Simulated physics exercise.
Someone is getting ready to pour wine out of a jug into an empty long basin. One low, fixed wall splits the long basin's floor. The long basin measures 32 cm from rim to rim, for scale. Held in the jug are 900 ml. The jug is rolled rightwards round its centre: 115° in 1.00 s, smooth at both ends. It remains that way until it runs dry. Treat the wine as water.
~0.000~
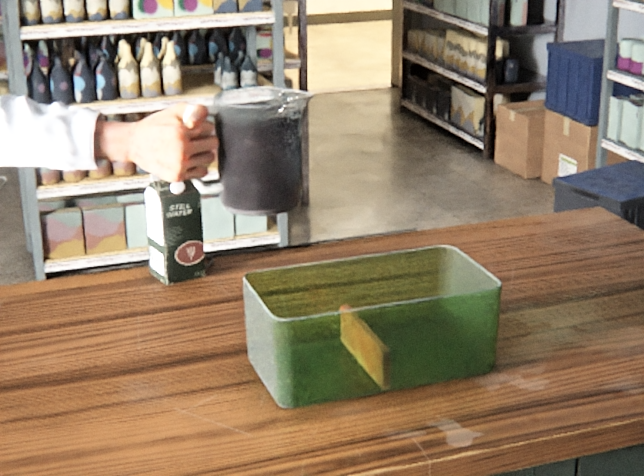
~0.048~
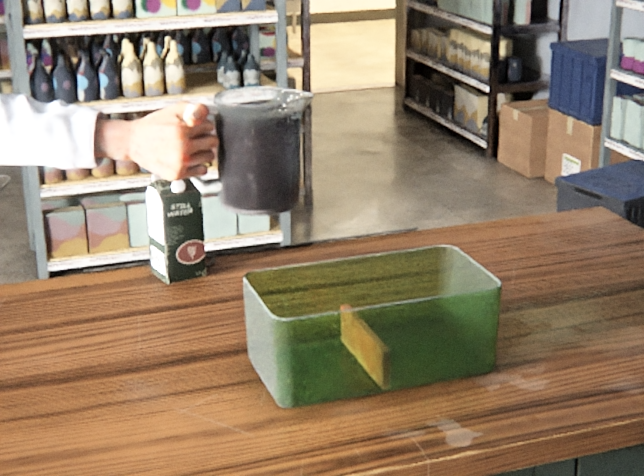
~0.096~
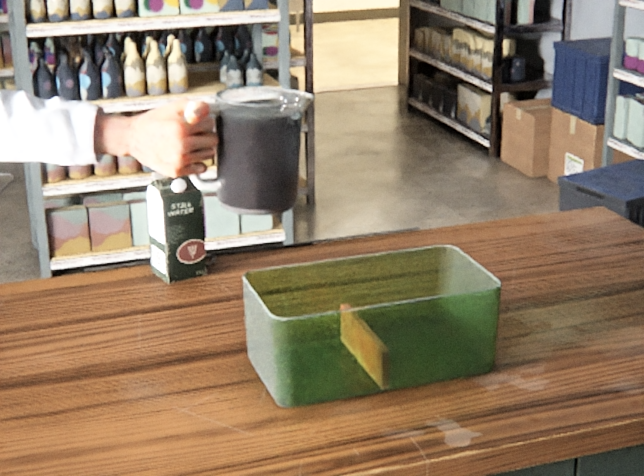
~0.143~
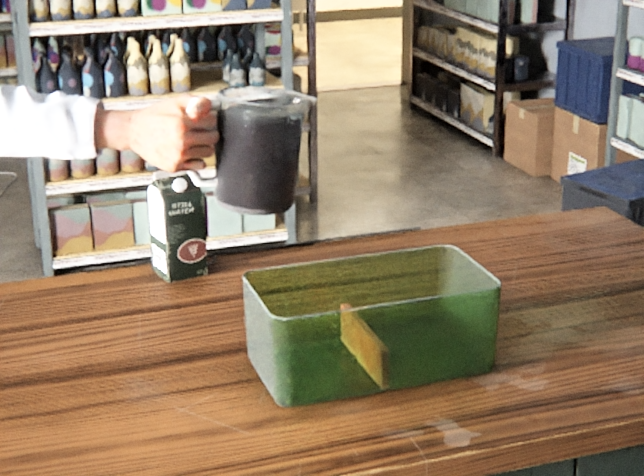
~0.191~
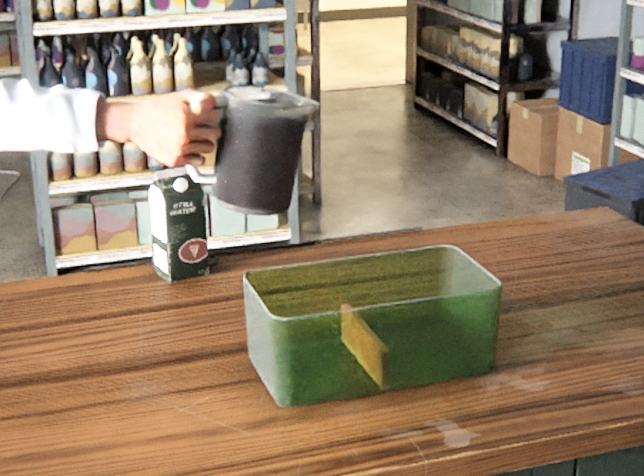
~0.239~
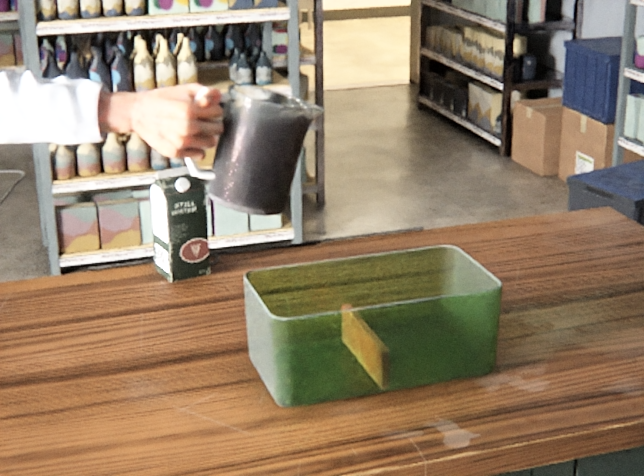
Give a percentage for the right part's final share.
My figure is 68 %.
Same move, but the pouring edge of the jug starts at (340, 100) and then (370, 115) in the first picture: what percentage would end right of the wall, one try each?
I'd say 95 percent on the first go, 95 percent on the next.
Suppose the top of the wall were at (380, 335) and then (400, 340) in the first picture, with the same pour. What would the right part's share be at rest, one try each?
First try about 45 %, second try about 20 %.
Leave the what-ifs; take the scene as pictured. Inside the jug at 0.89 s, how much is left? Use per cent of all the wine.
I reckon near 20 per cent still sits there.
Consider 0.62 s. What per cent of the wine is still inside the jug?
Near 76 in a hundred.
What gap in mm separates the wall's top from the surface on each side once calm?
Some 46 mm on the left and 34 mm on the right.
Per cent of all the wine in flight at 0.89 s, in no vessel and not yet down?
Around 26 percent of the liquid.
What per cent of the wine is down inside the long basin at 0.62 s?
4 %, give or take.
After 0.62 s the tilt is 78° and 76 per cent is still to pour, 0 is left of the wall and 4 right of it.
After 0.89 s the tilt is 112° and 20 per cent is still to pour, 6 is left of the wall and 48 right of it.
After 1.18 s the tilt is 115° and 0 per cent is still to pour, 28 is left of the wall and 68 right of it.
After 1.50 s the tilt is 115° and 0 per cent is still to pour, 30 is left of the wall and 68 right of it.
In the end 30 per cent lies left of the wall, 68 right of it and 2 outside.
